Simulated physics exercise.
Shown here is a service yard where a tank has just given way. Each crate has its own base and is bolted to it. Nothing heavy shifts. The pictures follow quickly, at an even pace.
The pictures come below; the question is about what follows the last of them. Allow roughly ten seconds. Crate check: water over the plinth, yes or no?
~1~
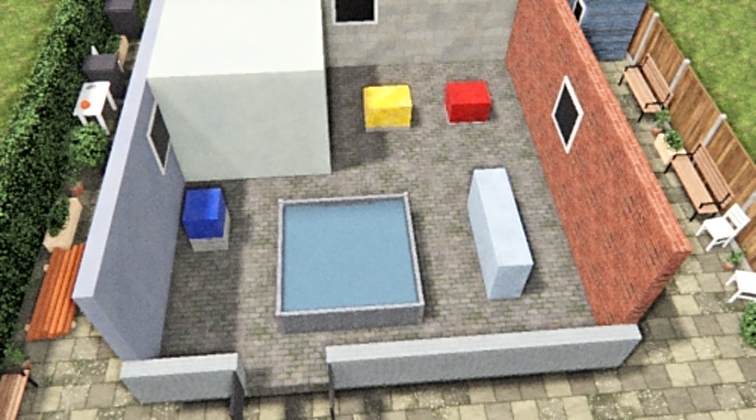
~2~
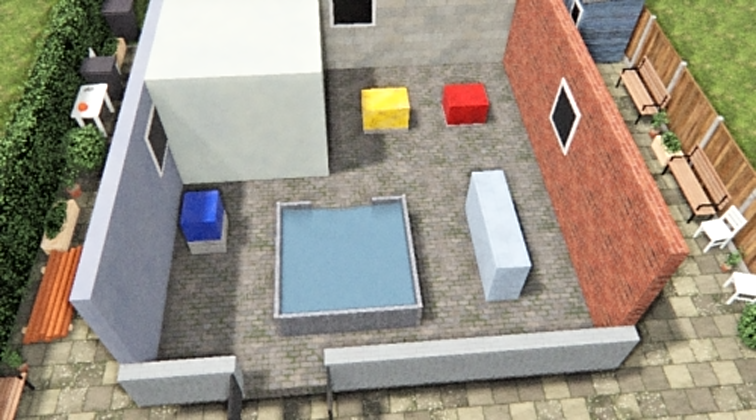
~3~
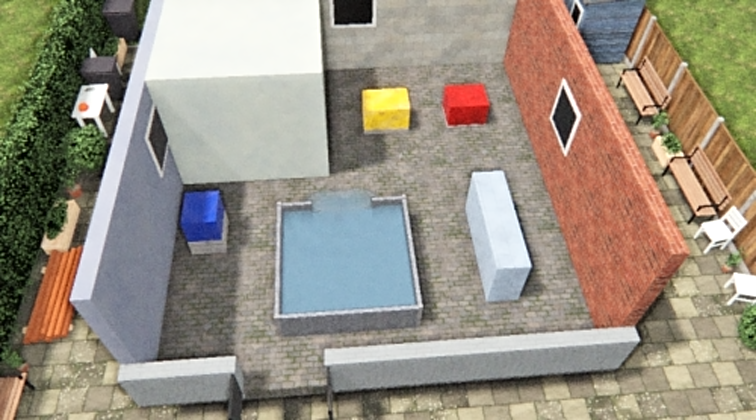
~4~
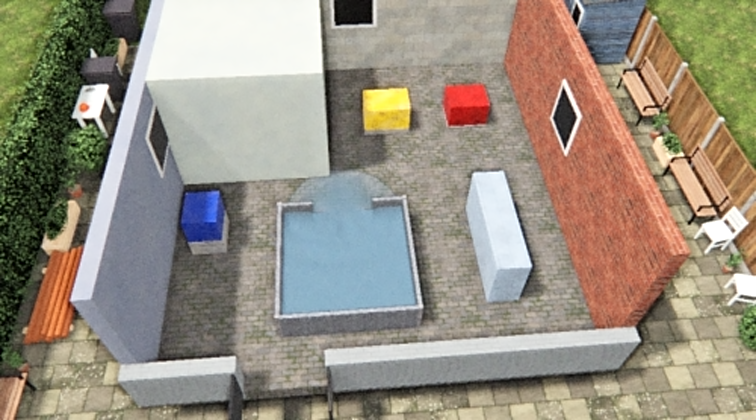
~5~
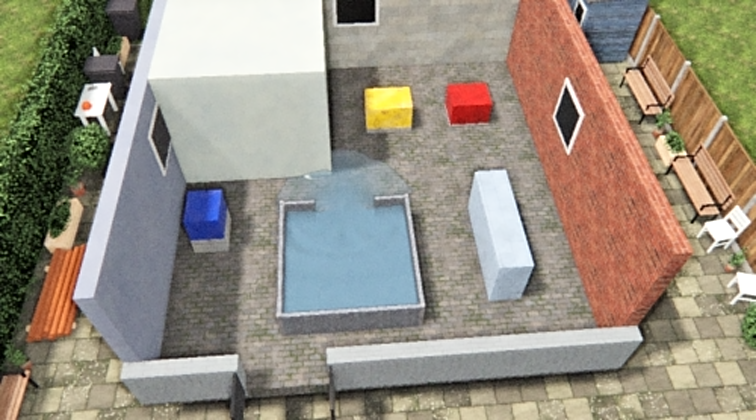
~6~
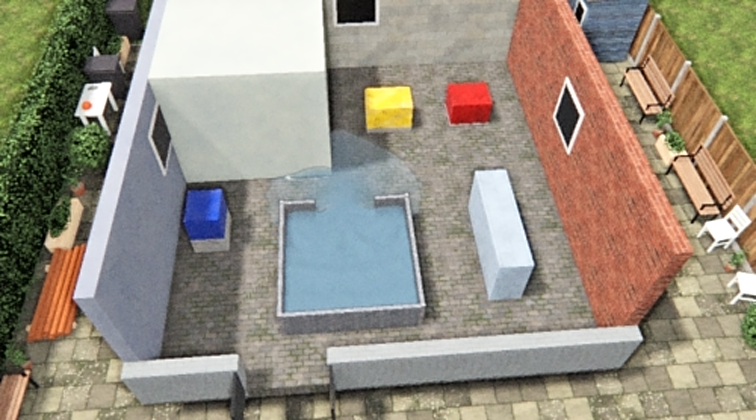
Red crate yes, yellow crate yes, blue crate no.
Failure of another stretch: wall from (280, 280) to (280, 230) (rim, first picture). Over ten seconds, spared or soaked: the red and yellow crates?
My take: The red one gets flooded, while the yellow one stays clear.
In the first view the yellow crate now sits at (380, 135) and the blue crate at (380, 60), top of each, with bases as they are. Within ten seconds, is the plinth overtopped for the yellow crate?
As for the yellow crate, it is dampened.
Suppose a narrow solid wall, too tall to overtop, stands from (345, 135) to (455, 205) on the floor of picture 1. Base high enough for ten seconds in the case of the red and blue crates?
Red: Reached; blue: Untouched.
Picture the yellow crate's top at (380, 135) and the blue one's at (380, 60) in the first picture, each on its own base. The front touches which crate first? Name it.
Judging by the pictures, the yellow one.
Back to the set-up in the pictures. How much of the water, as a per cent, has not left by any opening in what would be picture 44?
I make it 100 per cent.
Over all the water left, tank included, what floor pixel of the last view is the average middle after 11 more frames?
I'd point to (349, 223).
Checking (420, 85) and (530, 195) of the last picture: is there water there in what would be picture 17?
Result, in sequence: Unwetted; unwetted.
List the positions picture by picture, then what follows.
The first picture shows the water tank at (347, 252) is whole and still.
In the second picture, water pours out on the water tank's far side and has run to a hidden place.
In the third picture, water pours out on the water tank's far side and has run to (313, 198).
In the fourth picture, water pours out on the water tank's far side and has run to (354, 173).
In the fifth picture, water pours out on the water tank's far side and has run to (352, 152).
In the sixth picture, the front is at (342, 132), out from the gap on the water tank's far side.
A moment on, water covers 20 % of the floor; the red crate not reached, the yellow crate water round its plinth, the blue crate not reached.
Next, water covers 30 % of the floor; the red crate water round its plinth, the yellow crate water round its plinth, the blue crate water round its plinth.
Then, water covers 50 % of the floor; the red crate water round its plinth, the yellow crate water round its plinth, the blue crate water round its plinth.
Later, water covers 80 % of the floor; the red crate water round its plinth, the yellow crate water round its plinth, the blue crate water round its plinth.
In the end, water covers 95 % of the floor; the red crate was topped, the yellow crate was topped, the blue crate stayed above the water.
